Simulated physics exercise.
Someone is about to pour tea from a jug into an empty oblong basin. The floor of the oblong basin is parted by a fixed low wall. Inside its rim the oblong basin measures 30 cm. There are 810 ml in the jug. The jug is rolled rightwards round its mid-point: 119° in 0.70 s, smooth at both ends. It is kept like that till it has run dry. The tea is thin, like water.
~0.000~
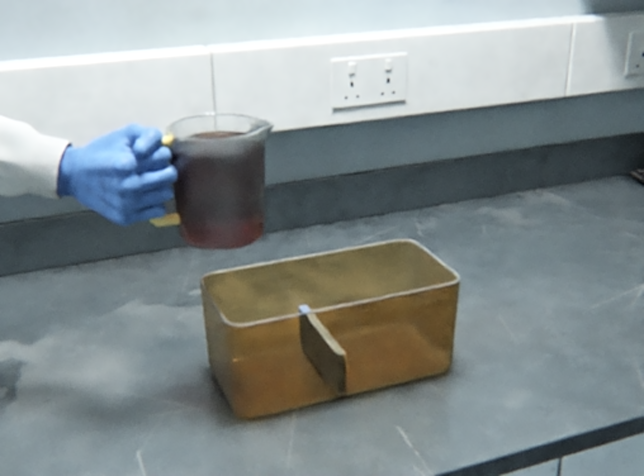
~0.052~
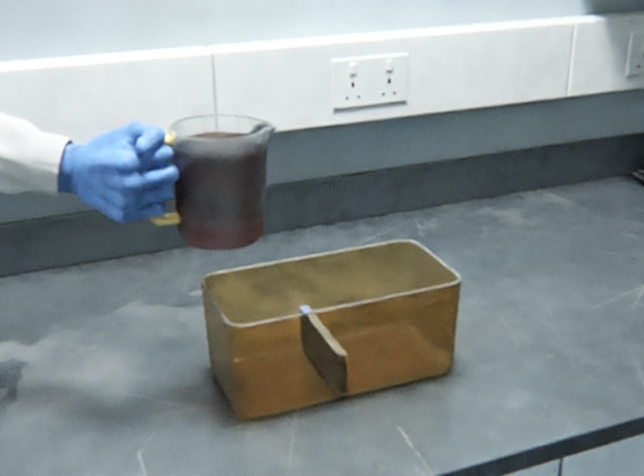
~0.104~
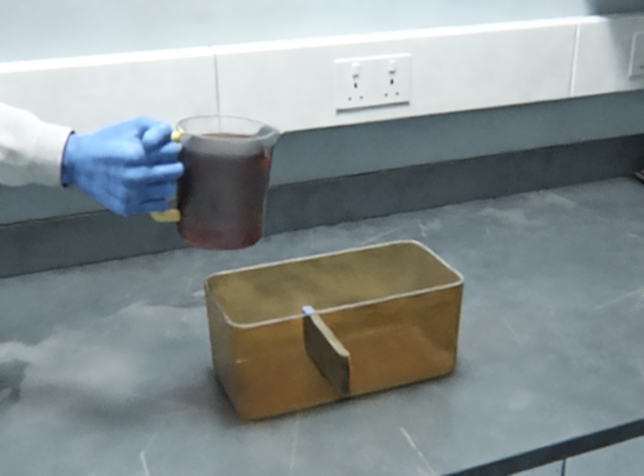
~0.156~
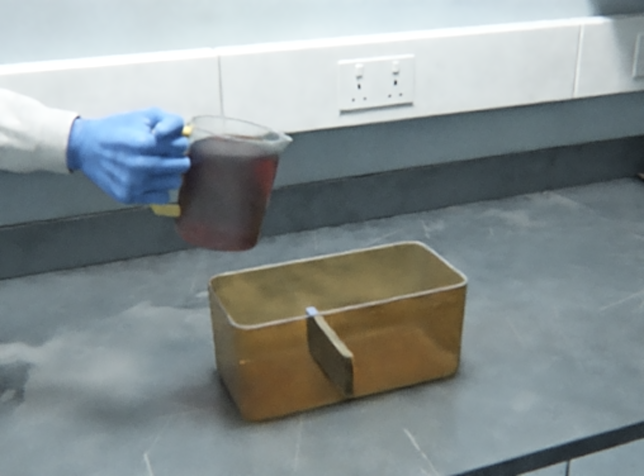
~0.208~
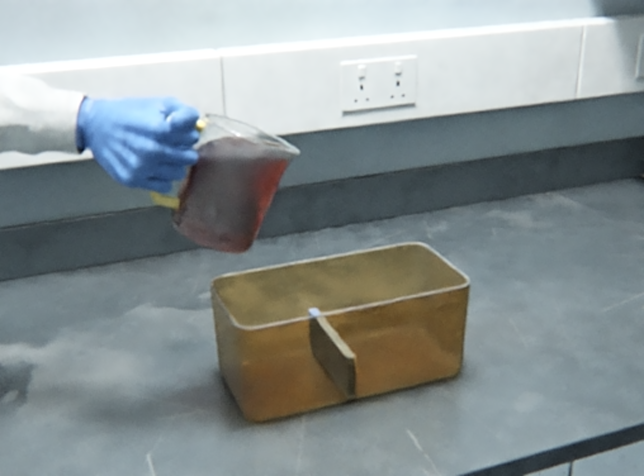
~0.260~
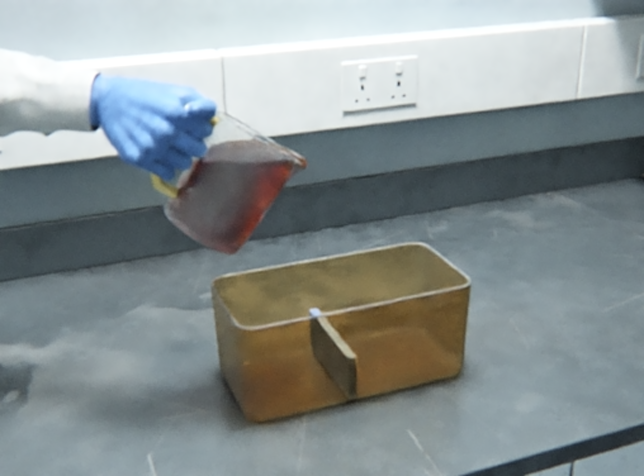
On a grey worktop below a wall socket, a blue-gloved hand held a jug of dark reddish tea above an oblong basin, then gradually tilted it to the right until the tea reached its rim.
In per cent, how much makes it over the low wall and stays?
Roughly 57 per cent is past the wall.
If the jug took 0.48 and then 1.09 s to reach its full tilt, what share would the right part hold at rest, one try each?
In turn about 45 and 70 per cent.
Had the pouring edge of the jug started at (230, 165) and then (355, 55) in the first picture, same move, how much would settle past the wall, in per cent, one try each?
In turn about 5 and 70 per cent.
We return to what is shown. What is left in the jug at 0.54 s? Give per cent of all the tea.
Some 52 per cent.
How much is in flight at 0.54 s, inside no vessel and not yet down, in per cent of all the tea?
Near 28 in a hundred.
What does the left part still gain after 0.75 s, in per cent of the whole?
Some 12 per cent.
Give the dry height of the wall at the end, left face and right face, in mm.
Left about 40 mm, right about 38 mm.
Then, 0.54 s in, the tilt is 105° and 51 per cent is still to pour, 0 is left of the wall and 21 right of it.
Then, 0.75 s in, the tilt is 119° and 7 per cent is still to pour, 29 is left of the wall and 54 right of it.
Then, 0.96 s in, the tilt is 119° and 0 per cent is still to pour, 42 is left of the wall and 57 right of it.
Then, 1.20 s in, the tilt is 119° and 0 per cent is still to pour, 42 is left of the wall and 57 right of it.
Finally, 42 per cent lies left of the wall, 57 right of it and 1 outside.
